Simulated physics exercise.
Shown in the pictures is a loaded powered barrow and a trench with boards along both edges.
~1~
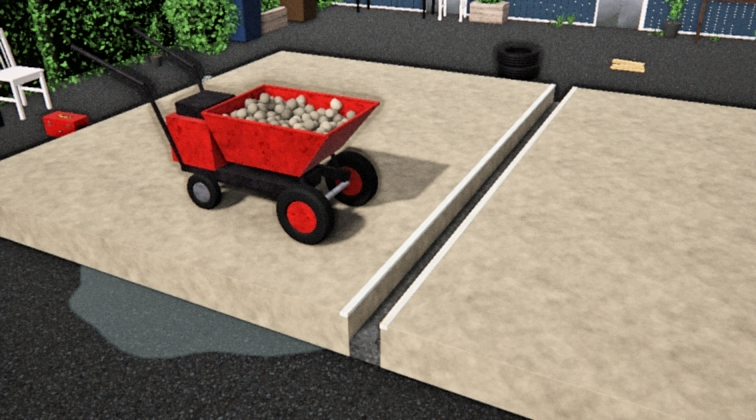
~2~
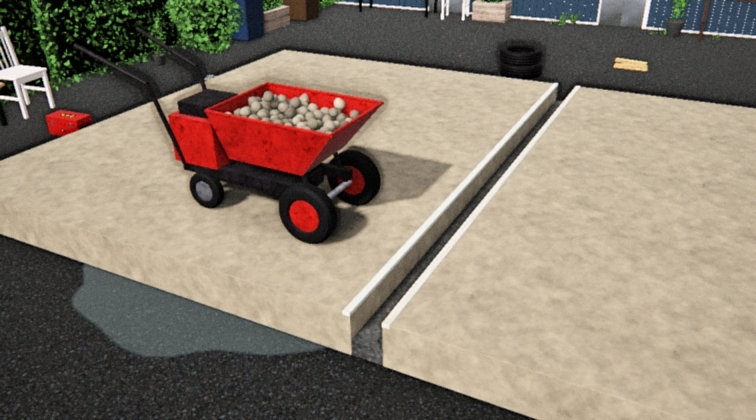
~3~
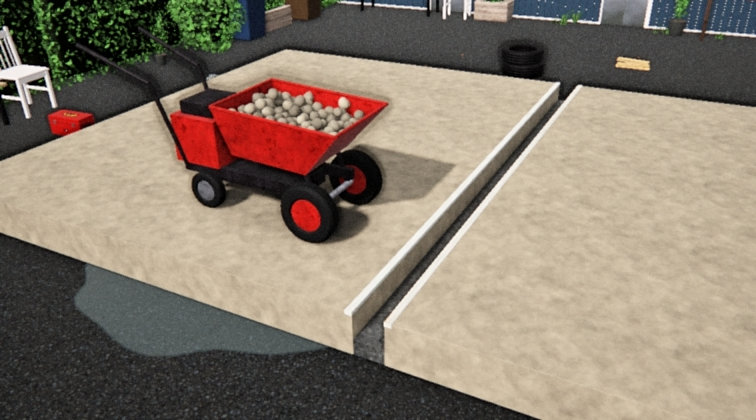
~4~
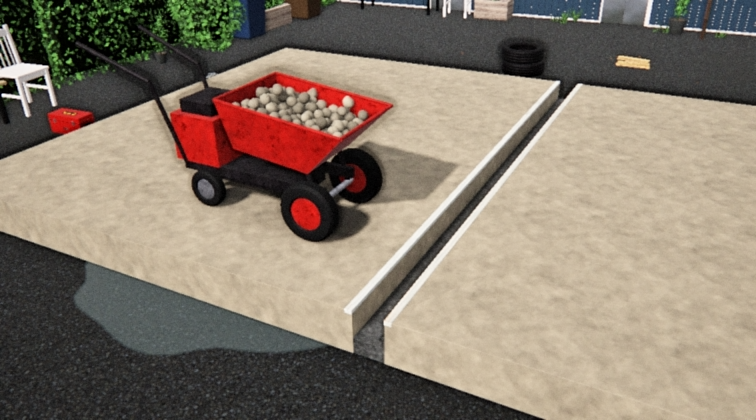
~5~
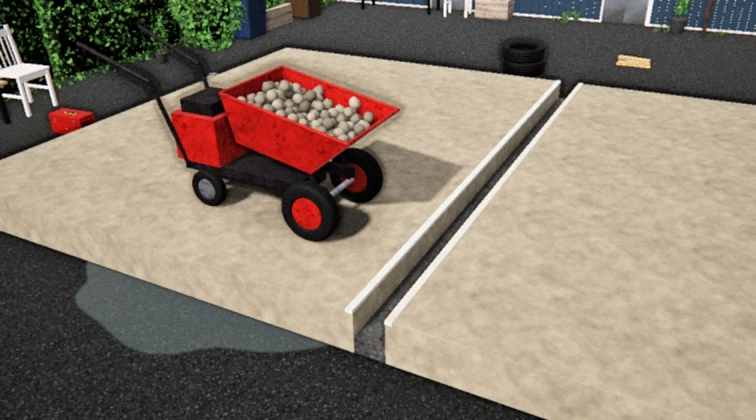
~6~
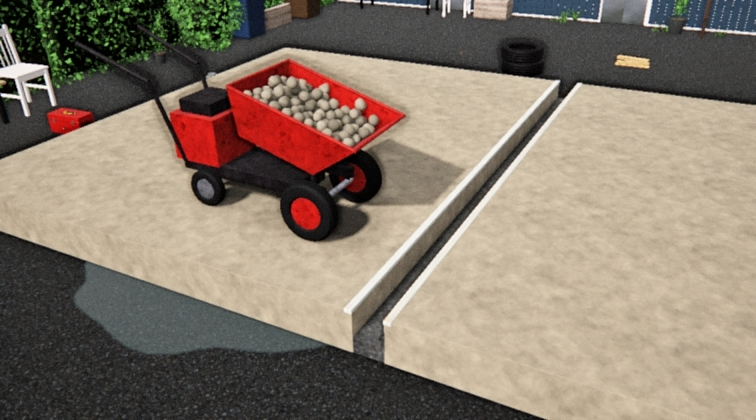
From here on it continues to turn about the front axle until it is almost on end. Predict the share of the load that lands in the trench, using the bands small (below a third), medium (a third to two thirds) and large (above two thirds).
Medium.
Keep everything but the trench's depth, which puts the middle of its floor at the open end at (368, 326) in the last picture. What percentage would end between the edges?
I'd say roughly 30 in a hundred.
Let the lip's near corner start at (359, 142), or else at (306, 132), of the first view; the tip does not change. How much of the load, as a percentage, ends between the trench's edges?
First spot: Roughly 0 percent; second spot: Roughly 50 percent.
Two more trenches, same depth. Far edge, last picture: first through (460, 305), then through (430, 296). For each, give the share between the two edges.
First one: 90 per cent; second one: 80 per cent.
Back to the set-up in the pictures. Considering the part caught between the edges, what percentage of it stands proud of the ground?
Around 25 in a hundred.
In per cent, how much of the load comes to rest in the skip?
Close to 20 per cent, give or take.
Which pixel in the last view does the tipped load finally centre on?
Near pixel (439, 242).
Shortly afterwards, skip tipped steeply; the whole lot in the skip.
Next, skip tipped right over; the bulk in the skip; a little in or heaped over the trench; a little beyond it; only a few falling.
Some moments later, skip tipped right over; near a quarter in the skip; near half in or heaped over the trench; near a third beyond it.
In the end, skip tipped right over; near a quarter in the skip; near half in or heaped over the trench; near a third beyond it.
